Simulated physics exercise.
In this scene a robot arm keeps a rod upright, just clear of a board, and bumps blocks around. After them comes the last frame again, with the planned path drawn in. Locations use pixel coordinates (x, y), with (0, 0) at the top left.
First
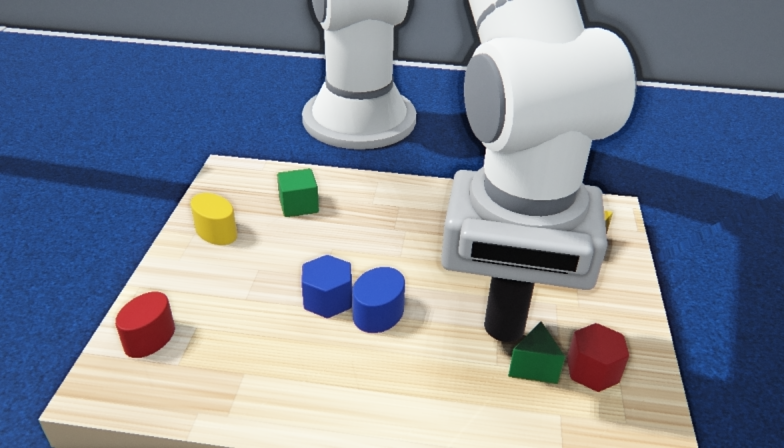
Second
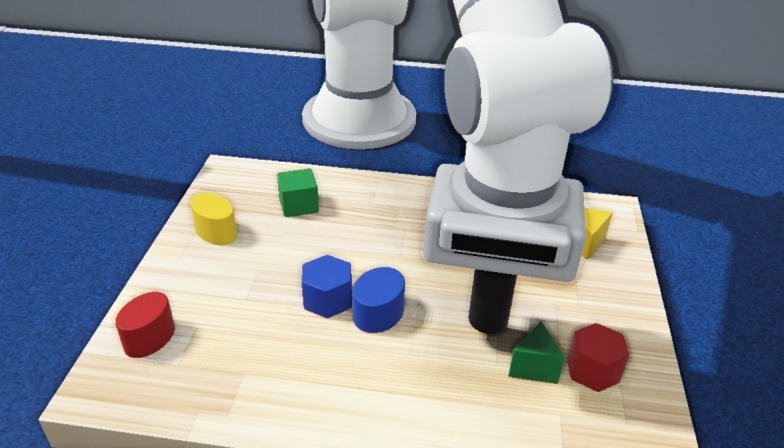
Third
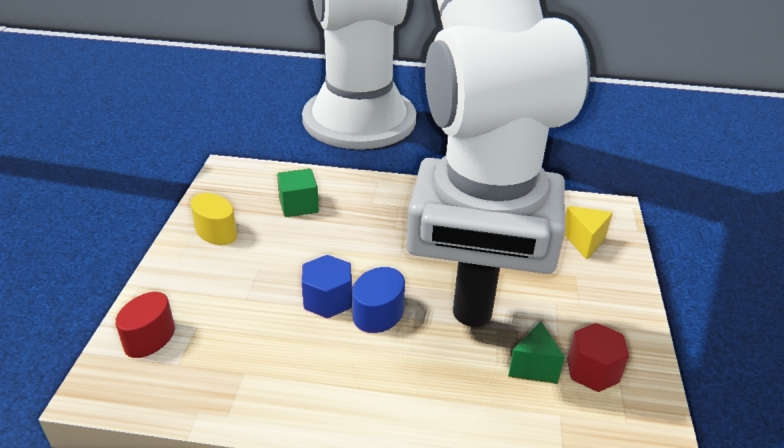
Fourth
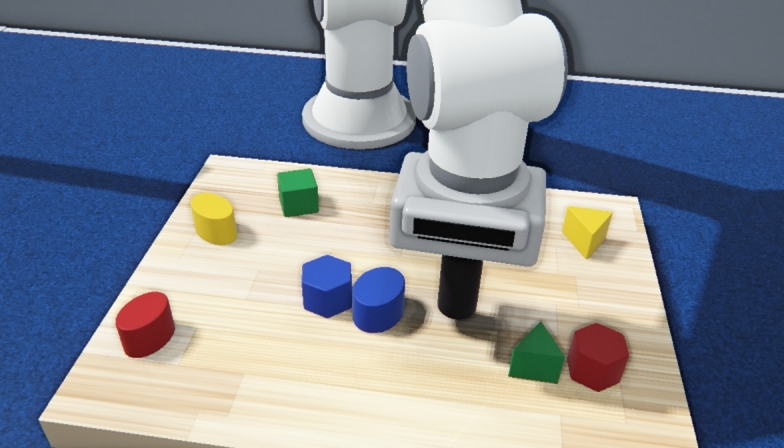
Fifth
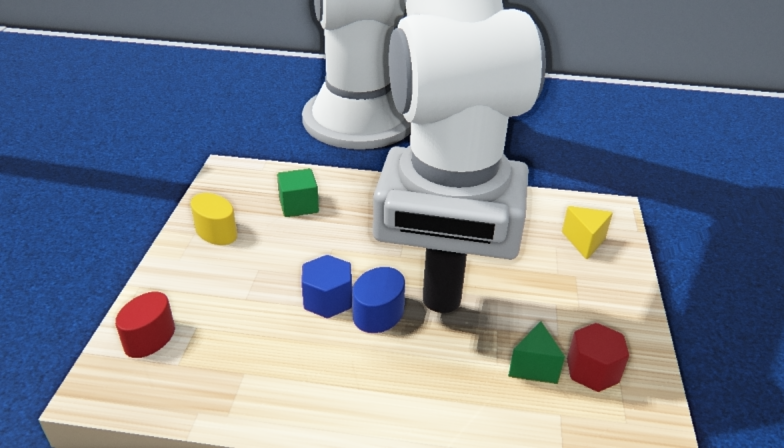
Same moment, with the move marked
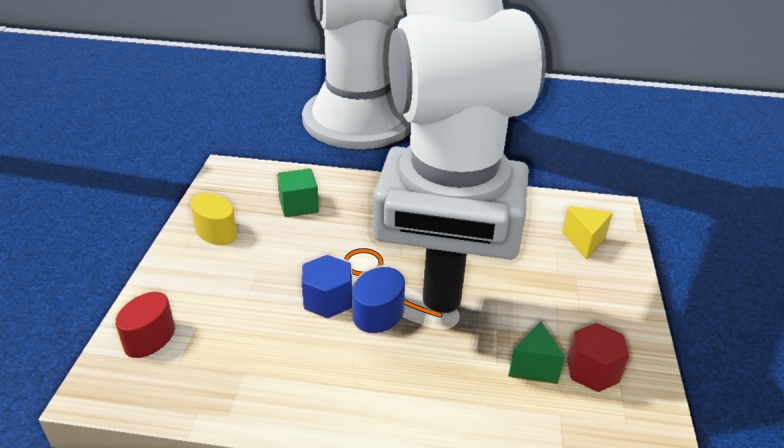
A robot arm holding a black rod moved slowly left across a wooden board, away from a green triangular block and a red one and closer to two blue blocks, while all the blocks stayed still.
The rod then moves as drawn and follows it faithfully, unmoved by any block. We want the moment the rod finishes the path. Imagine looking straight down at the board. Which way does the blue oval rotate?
It ends up turned anticlockwise.
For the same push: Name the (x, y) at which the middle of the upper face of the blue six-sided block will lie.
The blue six-sided block ends near (301, 271).
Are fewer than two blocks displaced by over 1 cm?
No, that is not what happens.
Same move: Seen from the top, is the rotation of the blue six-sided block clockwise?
Yes, that is how it ends up.
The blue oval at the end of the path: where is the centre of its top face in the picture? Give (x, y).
In the picture, it is at (353, 282).
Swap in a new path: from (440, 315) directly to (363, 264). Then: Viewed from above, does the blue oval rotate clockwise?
Final answer: No.
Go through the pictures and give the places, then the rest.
Tip of the rod (504, 327), middles of tops, blue six-sided block (327, 271), blue oval (379, 285), in the first picture.
Rod (488, 320), nothing pushed, in the second picture.
Rod (472, 313), nothing pushed, in the third picture.
Rod (457, 306), nothing pushed, in the fourth picture.
Rod (442, 300), blue six-sided block (327, 271), blue oval (379, 285), in the fifth picture.
The line goes from (440, 315) over (406, 302) and (379, 284) to (363, 262).
The first path, step by step. One third of the way, rod (405, 286); blue six-sided block (318, 271), turned 20° clockwise; blue oval (363, 284), turned 25° anticlockwise.
Two thirds of the way, rod (380, 269); blue six-sided block (301, 271), turned 35° clockwise; blue oval (353, 282), turned 50° anticlockwise.
At the end, rod (363, 247); blue six-sided block (301, 271), turned 35° clockwise; blue oval (353, 282), turned 50° anticlockwise.
